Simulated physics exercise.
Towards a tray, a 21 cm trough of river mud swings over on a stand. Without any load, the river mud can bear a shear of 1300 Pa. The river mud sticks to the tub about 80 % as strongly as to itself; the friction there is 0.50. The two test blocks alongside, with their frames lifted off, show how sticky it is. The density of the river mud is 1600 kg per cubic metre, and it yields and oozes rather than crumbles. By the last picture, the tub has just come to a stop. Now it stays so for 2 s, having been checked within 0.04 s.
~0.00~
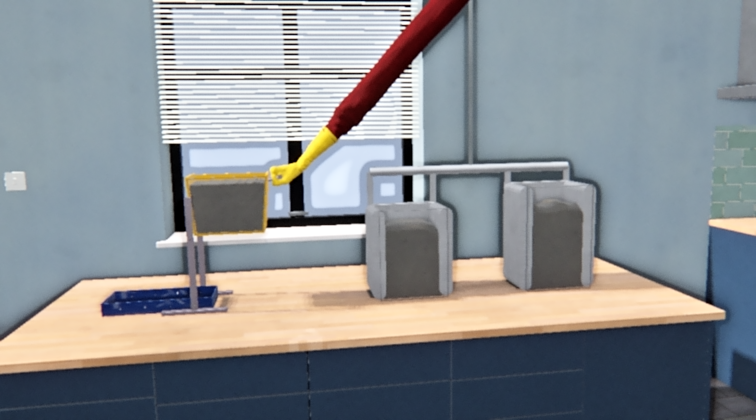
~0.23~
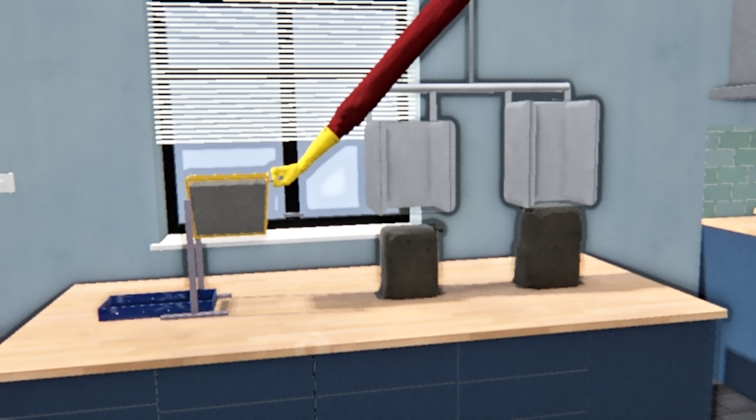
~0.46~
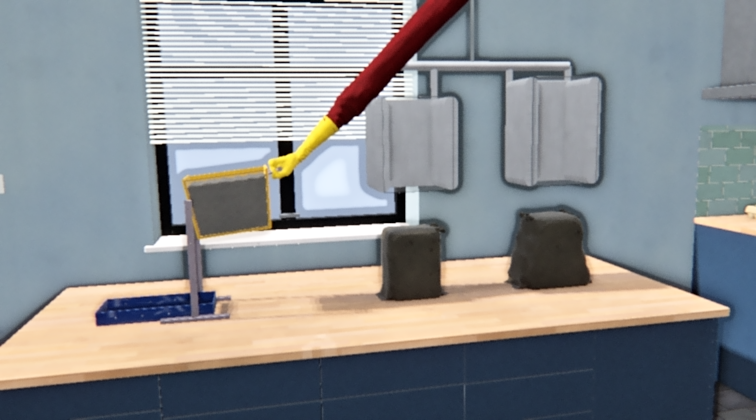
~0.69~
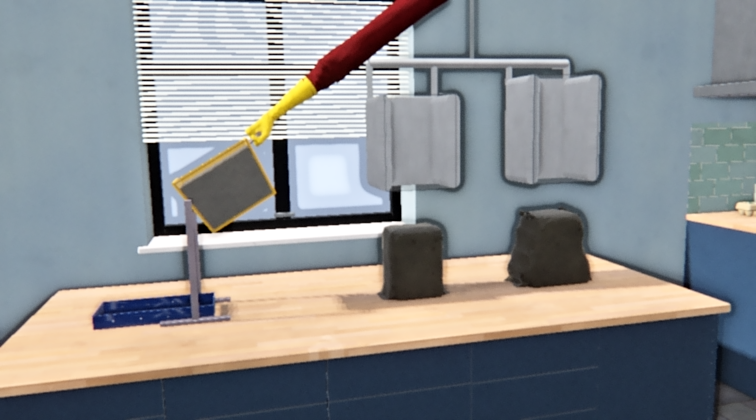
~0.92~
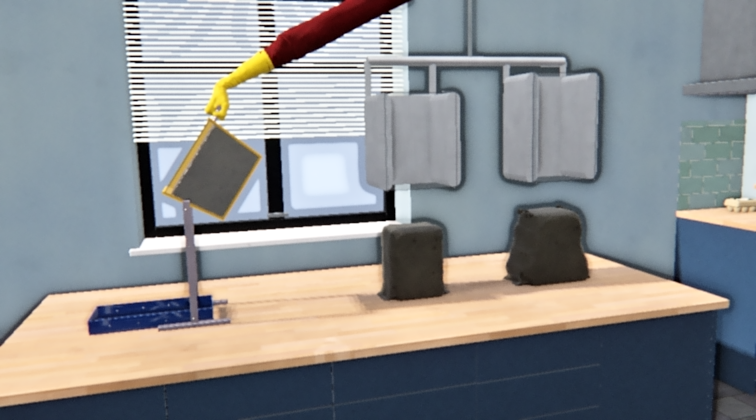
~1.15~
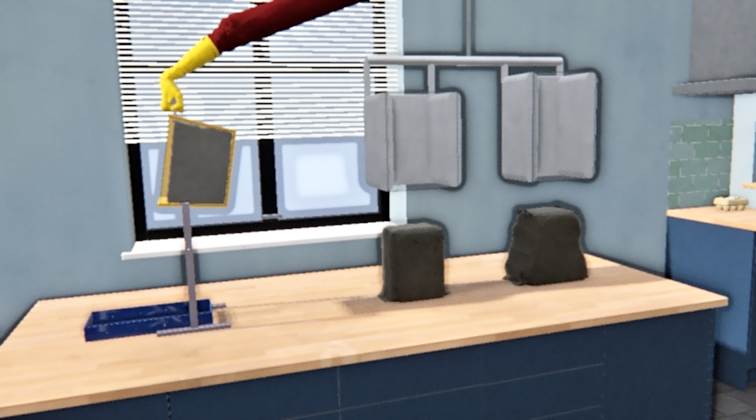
On a kitchen counter, metal casings lifting off two dark mud blocks, then a yellow-gloved hand swinging a mud-filled trough up leftward.
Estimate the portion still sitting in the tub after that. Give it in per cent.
The portion still in the tub is near 100 %.
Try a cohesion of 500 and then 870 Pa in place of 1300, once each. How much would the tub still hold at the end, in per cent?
45 %, then 60 %.
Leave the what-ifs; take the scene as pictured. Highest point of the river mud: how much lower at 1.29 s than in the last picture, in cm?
About 1 cm.
After 1.29 s, the tub is at 80 degrees and holds 100 %.
After 1.46 s, the tub is at 80 degrees and holds 100 %.
After 1.63 s, the tub is at 80 degrees and holds 100 %.
After 1.80 s, the tub is at 80 degrees and holds 100 %.
After 3.15 s, at the end, the tub is at 80 degrees and holds 100 %.
